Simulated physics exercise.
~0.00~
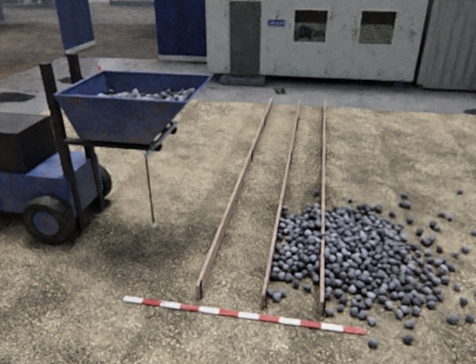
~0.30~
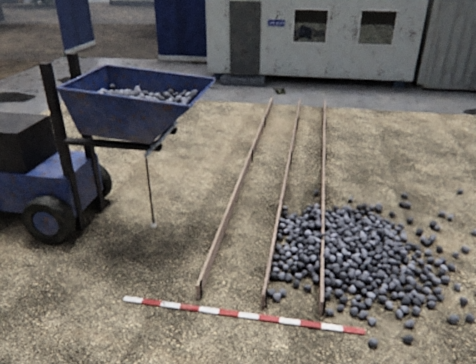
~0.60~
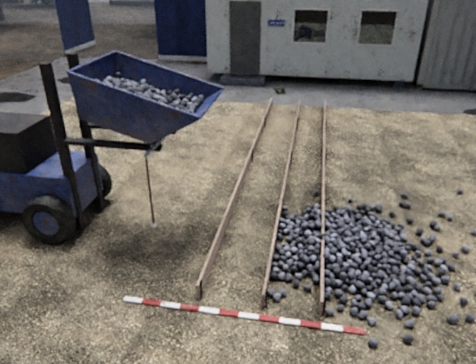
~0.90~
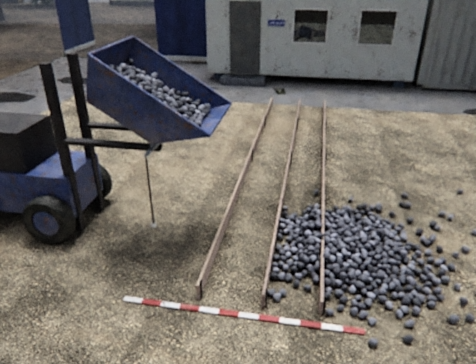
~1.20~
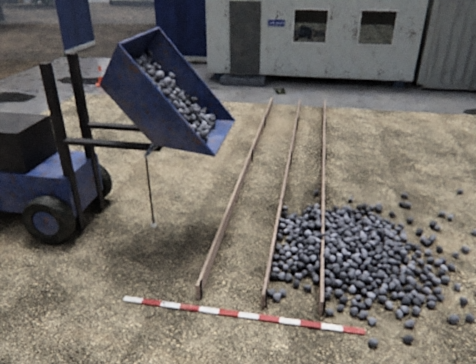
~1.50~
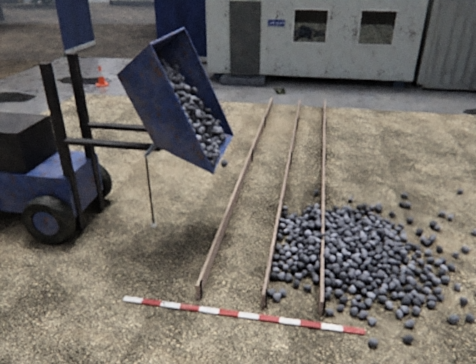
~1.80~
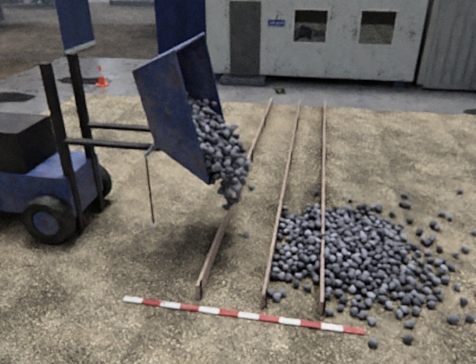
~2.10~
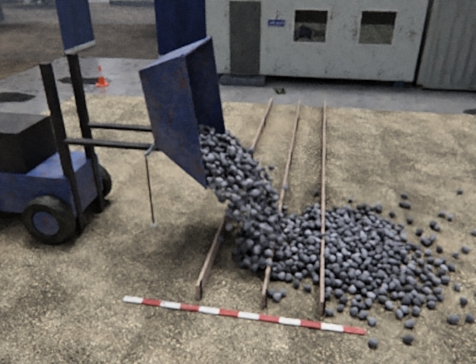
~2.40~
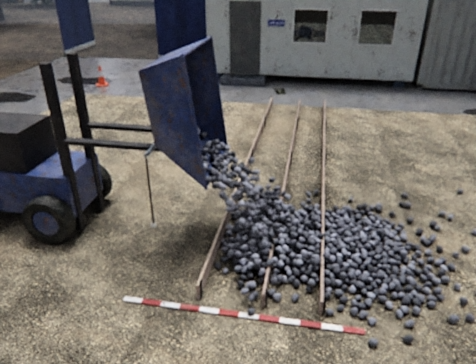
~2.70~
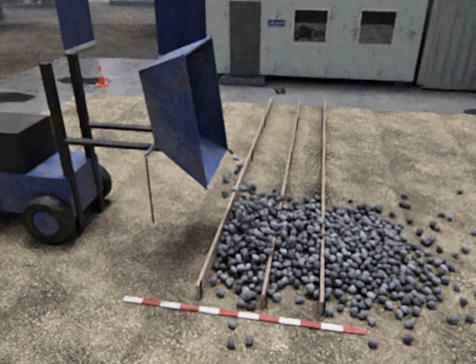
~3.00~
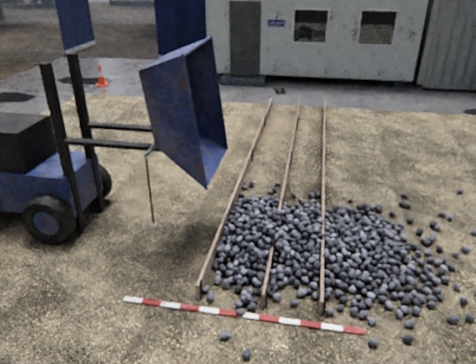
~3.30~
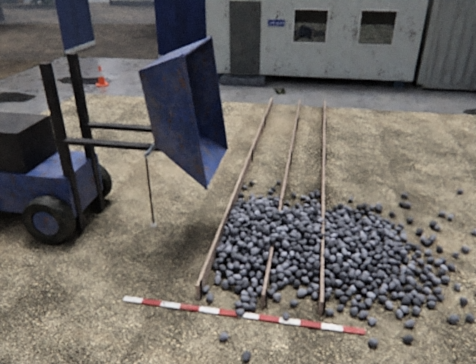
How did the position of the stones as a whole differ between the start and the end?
At the start, some stones were up in the blue skip on the left while the rest lay on the ground to the right. By the end they all lay on the ground in one wide heap across the boards, so as a whole they were lower and farther right.
In an industrial yard, a forklift on the left tipped its blue skip steeply towards a heap of rounded stones, and the load poured out over the boards, joined the old stones and settled into one wide pile beneath the empty skip.
